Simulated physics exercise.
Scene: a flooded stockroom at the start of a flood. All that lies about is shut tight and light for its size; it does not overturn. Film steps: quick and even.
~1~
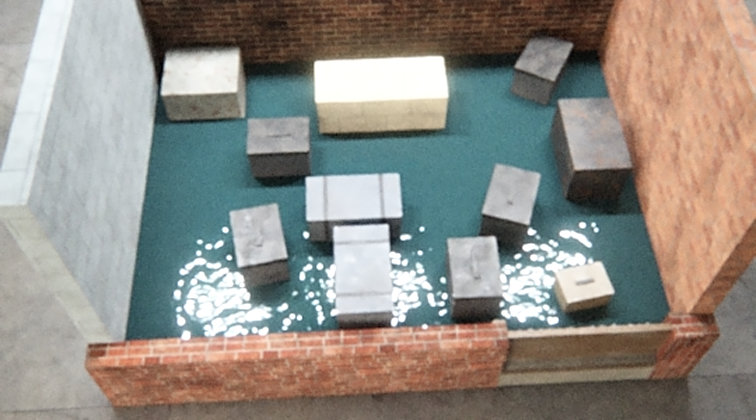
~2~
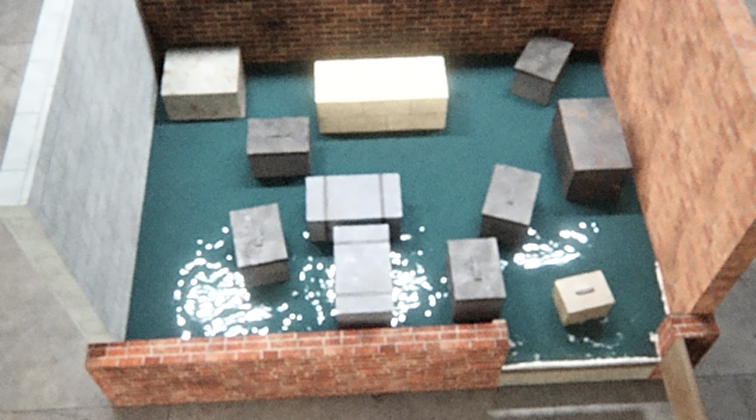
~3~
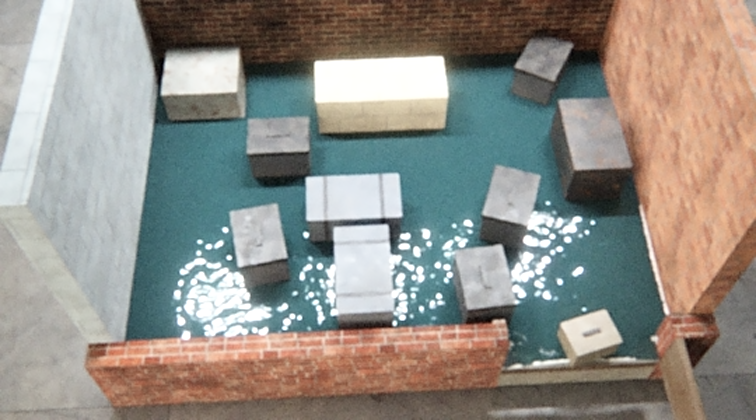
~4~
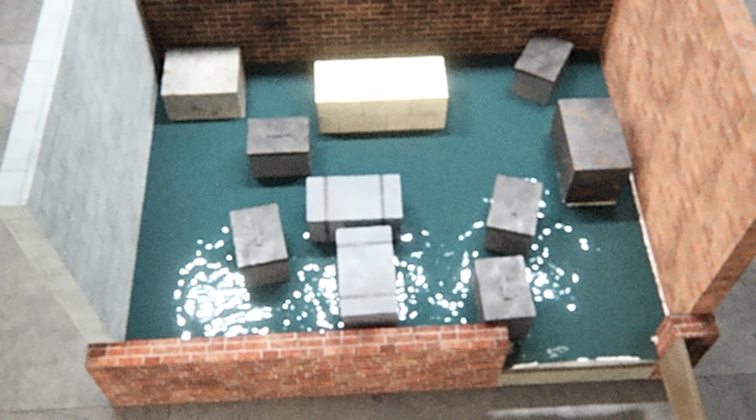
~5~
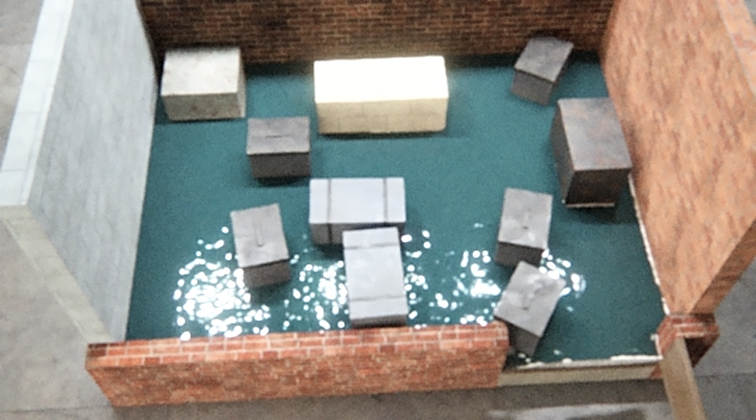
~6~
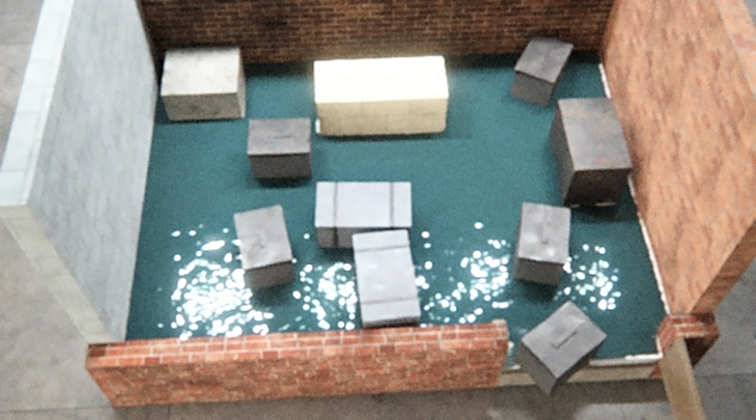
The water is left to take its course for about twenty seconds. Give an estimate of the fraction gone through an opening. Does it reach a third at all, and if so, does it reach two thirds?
Yes, and two thirds too.
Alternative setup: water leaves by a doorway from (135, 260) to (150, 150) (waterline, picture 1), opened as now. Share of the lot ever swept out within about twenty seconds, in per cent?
Estimate: Close to 80 %.
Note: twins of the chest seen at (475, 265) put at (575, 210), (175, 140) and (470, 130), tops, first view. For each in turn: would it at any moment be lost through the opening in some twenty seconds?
Outcome for each, listed in order: Leaves, does not leave, leaves.
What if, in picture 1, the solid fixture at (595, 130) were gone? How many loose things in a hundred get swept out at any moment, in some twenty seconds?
Close to 100 %.
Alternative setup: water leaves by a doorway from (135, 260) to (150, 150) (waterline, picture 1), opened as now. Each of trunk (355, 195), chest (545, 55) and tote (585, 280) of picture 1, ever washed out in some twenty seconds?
In sequence - departs, stays put, stays put.
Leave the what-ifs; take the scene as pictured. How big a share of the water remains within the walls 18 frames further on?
Close to 60 per cent, I think.
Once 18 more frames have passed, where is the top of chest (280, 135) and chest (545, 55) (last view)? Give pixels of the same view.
(399, 178) and (552, 89), approximately.
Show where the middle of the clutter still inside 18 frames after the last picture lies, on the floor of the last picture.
Mean floor position: Approx. (457, 210) px, last view.
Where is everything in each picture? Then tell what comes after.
The first picture shows a chest at (475, 267) floats; a chest at (512, 193) floats; 0 of 8 have shifted.
The second picture shows a chest at (476, 268), afloat; a chest at (512, 193), afloat; 1 of 8 have shifted.
The third picture shows a chest at (485, 276), afloat, close to its start; a chest at (512, 195), afloat; 2 of 8 have shifted.
The fourth picture shows a chest at (504, 287) floats, close to its start; a chest at (515, 204) floats, close to its start; 3 of 8 have shifted.
The fifth picture shows a chest at (530, 298) floats, a stride from its start; a chest at (526, 217), afloat, close to its start; 4 of 8 have shifted.
The sixth picture shows a chest at (564, 338), afloat, a stride from its start; a chest at (545, 232), afloat, a stride from its start; 5 of 8 have shifted.
A moment on, 3 of 8 are out; 5 afloat.
Next, 5 of 8 are out; 3 afloat.
Later, 6 of 8 are out; 2 afloat.
In the end, 7 of 8 are out; 1 afloat.
